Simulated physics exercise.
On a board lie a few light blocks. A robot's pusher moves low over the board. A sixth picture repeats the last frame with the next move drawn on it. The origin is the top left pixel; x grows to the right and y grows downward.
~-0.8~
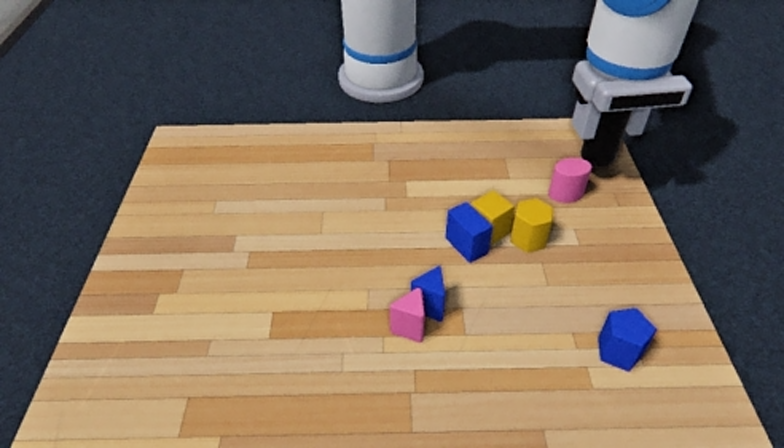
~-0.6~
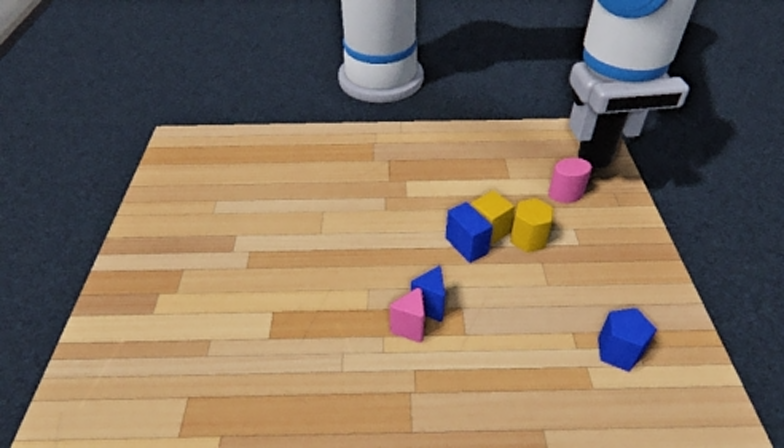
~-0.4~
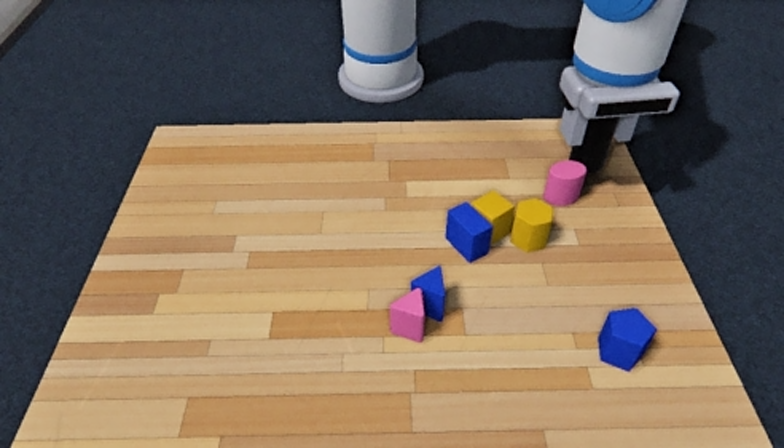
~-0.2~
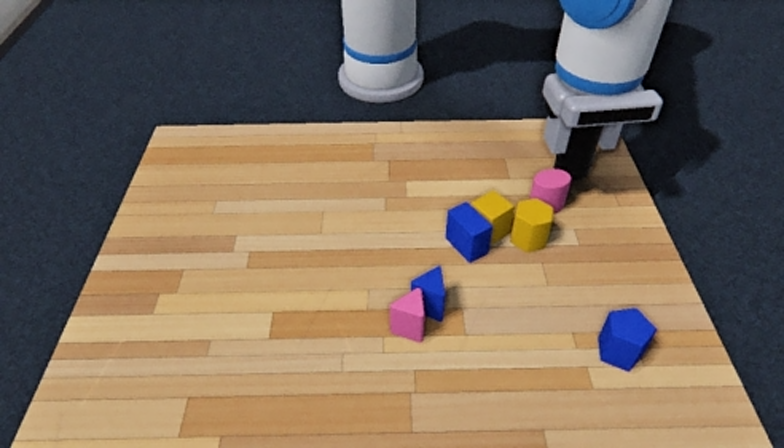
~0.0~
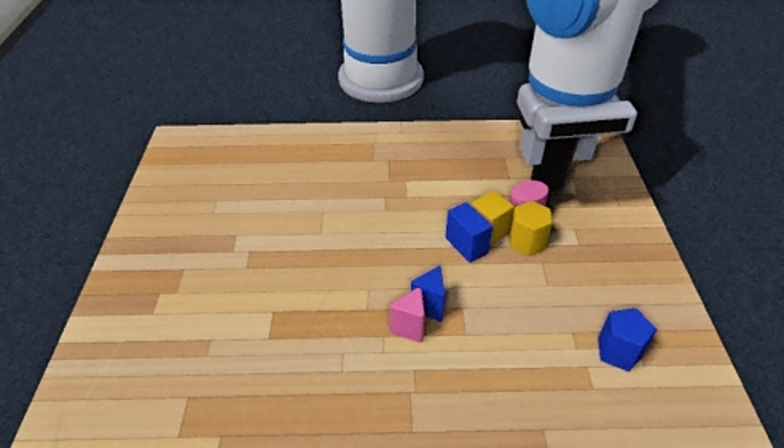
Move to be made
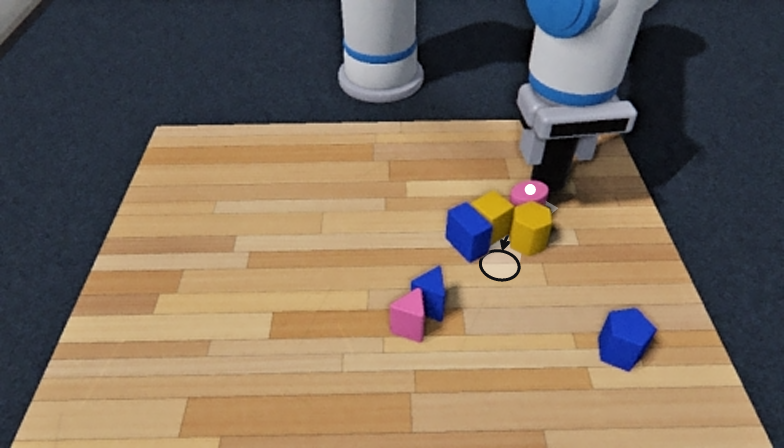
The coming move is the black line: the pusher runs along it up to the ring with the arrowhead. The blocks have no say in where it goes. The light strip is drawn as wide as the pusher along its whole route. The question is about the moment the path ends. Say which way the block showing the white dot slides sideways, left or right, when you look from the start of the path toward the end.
Answer: Right.
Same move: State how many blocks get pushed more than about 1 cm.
Three or more will move.
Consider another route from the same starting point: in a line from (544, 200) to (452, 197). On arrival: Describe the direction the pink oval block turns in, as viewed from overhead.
It turns round anticlockwise.
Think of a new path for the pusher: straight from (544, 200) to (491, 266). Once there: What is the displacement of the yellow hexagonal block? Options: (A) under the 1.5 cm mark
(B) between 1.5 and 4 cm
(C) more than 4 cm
The answer is C.
The line goes from (544, 200) over (513, 227) to (500, 265); the dot is on the pink oval block.
The first path, step by step. One third of the way, pusher (526, 199); blue oblong block (447, 226); yellow square piece (469, 213); pink oval block (503, 205), turned 15° clockwise; yellow hexagonal block (526, 226), turned 60° anticlockwise.
Two thirds of the way, pusher (510, 220); blue oblong block (417, 234); yellow square piece (442, 223); pink oval block (480, 222), turned 45° clockwise; yellow hexagonal block (527, 238), turned 95° anticlockwise.
At the end, pusher (503, 247); blue oblong block (406, 235); yellow square piece (431, 224), turned 15° clockwise; pink oval block (469, 237), turned 100° clockwise; yellow hexagonal block (535, 261), turned 145° anticlockwise.
